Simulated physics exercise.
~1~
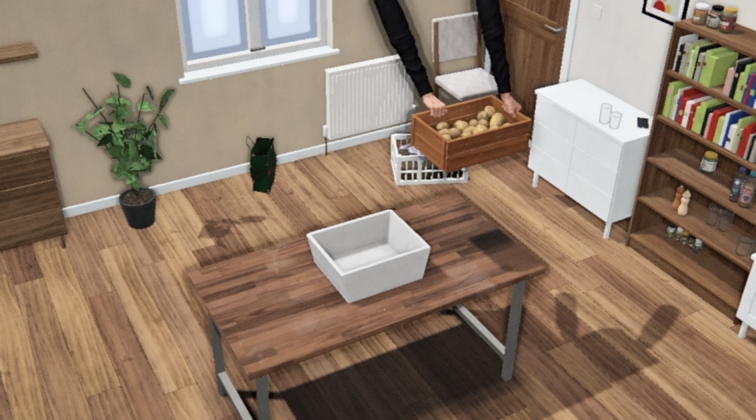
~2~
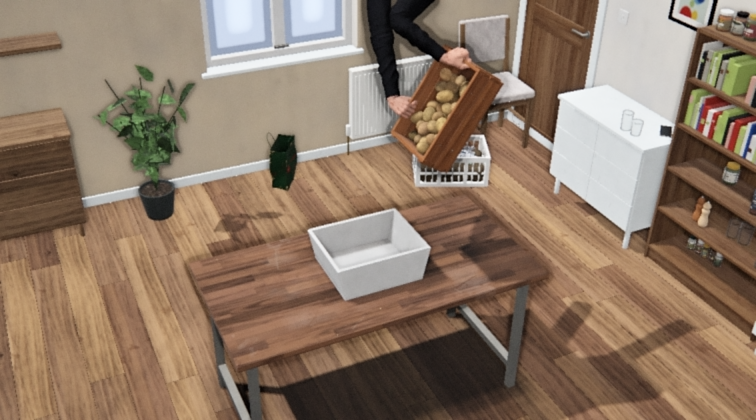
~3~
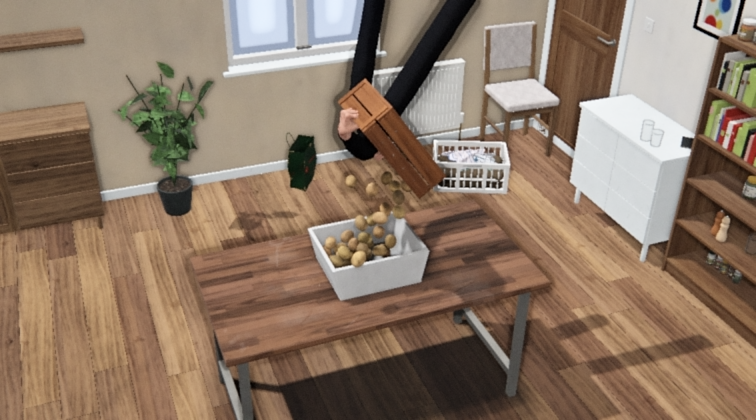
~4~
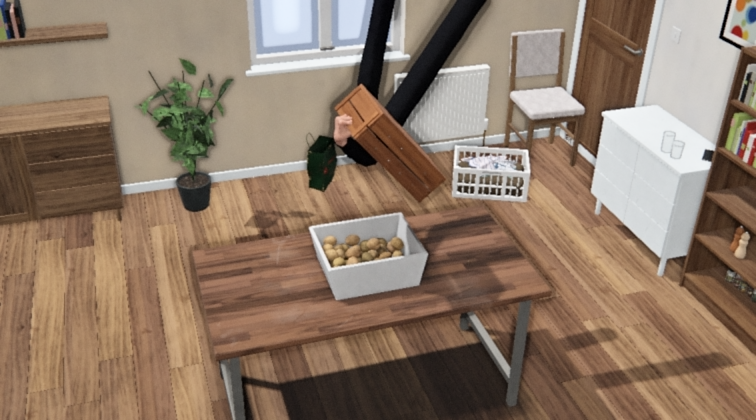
A room with a wooden floor and beige walls is seen from above, the view drifting slightly sideways. An empty white box sits on a brown wooden table, with a plant and a window behind it to the left and a white cabinet and bookshelf to the right. Two dark-sleeved arms hold a wooden box of potatoes beyond the table, then tip it steeply while moving it left. The potatoes tumble into the white box, which stays still. At the end the wooden box hangs tilted above, and the white box holds a heap of potatoes.
